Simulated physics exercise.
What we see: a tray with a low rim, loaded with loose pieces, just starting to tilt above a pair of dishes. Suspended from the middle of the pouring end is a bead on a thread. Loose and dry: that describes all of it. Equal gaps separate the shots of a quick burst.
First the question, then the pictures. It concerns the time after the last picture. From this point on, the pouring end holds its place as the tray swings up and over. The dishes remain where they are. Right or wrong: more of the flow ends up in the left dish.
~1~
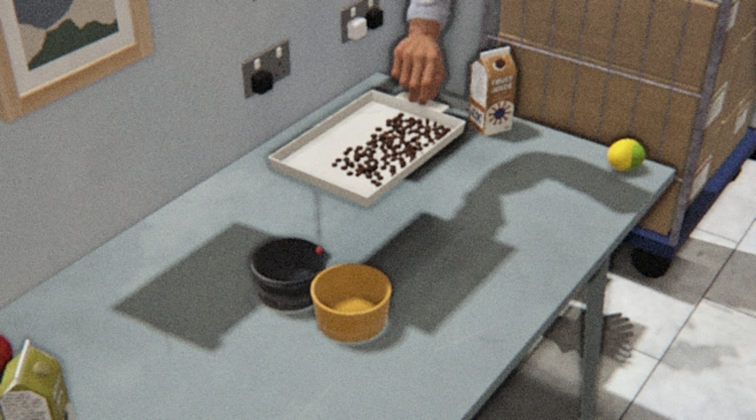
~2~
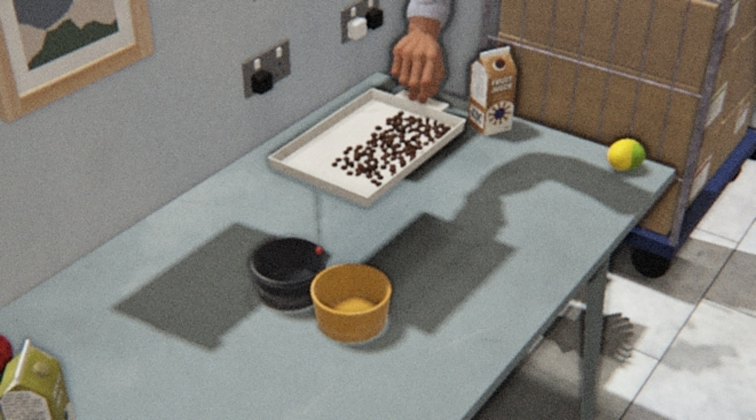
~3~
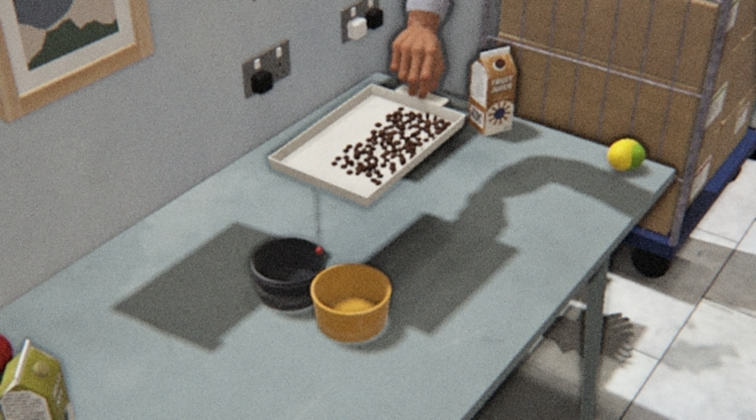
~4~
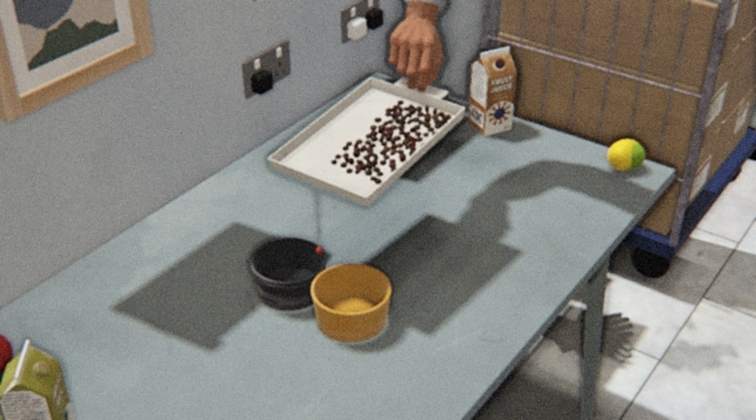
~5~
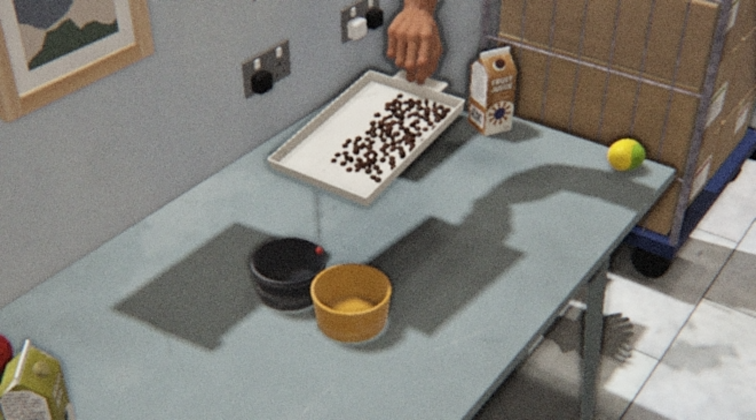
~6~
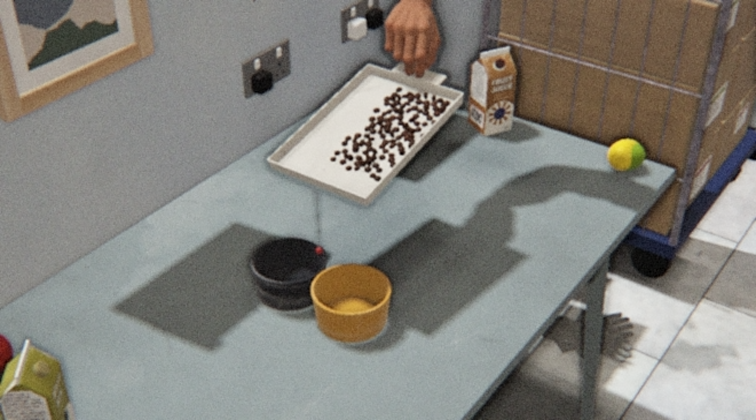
Right.
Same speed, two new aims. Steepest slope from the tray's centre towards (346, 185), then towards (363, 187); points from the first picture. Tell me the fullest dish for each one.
First: The dish at right. Second: The dish at right.
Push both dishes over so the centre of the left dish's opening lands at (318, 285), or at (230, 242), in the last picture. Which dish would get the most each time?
In order of the tries: The dish on the left side, then the dish on the right side.
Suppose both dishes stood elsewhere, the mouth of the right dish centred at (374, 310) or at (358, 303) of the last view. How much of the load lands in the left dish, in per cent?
Around 60 % followed by around 60 %.
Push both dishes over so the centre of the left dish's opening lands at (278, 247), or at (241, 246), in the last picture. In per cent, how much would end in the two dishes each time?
In order: 70 percent, then 80 percent.
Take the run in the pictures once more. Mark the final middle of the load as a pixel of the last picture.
Near (288, 296).
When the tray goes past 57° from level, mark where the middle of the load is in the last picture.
The centre of the load shows up near (321, 165) in the last view.
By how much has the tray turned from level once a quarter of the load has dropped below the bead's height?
The tilt is near 105° by then.
Just after the last frame, tray tipped steeply; almost all on the tray; just a few in the air.
A moment on, tray tipped right over; the larger part on the tray; just a few in the right dish; just a few in the left dish; just a few outside both; about a tenth in the air.
Further on, tray tipped past a quarter turn; about a tenth in the right dish; roughly half in the left dish; roughly a third outside both.
When it is over, tray tipped past a quarter turn; about a tenth in the right dish; roughly half in the left dish; roughly a third outside both.
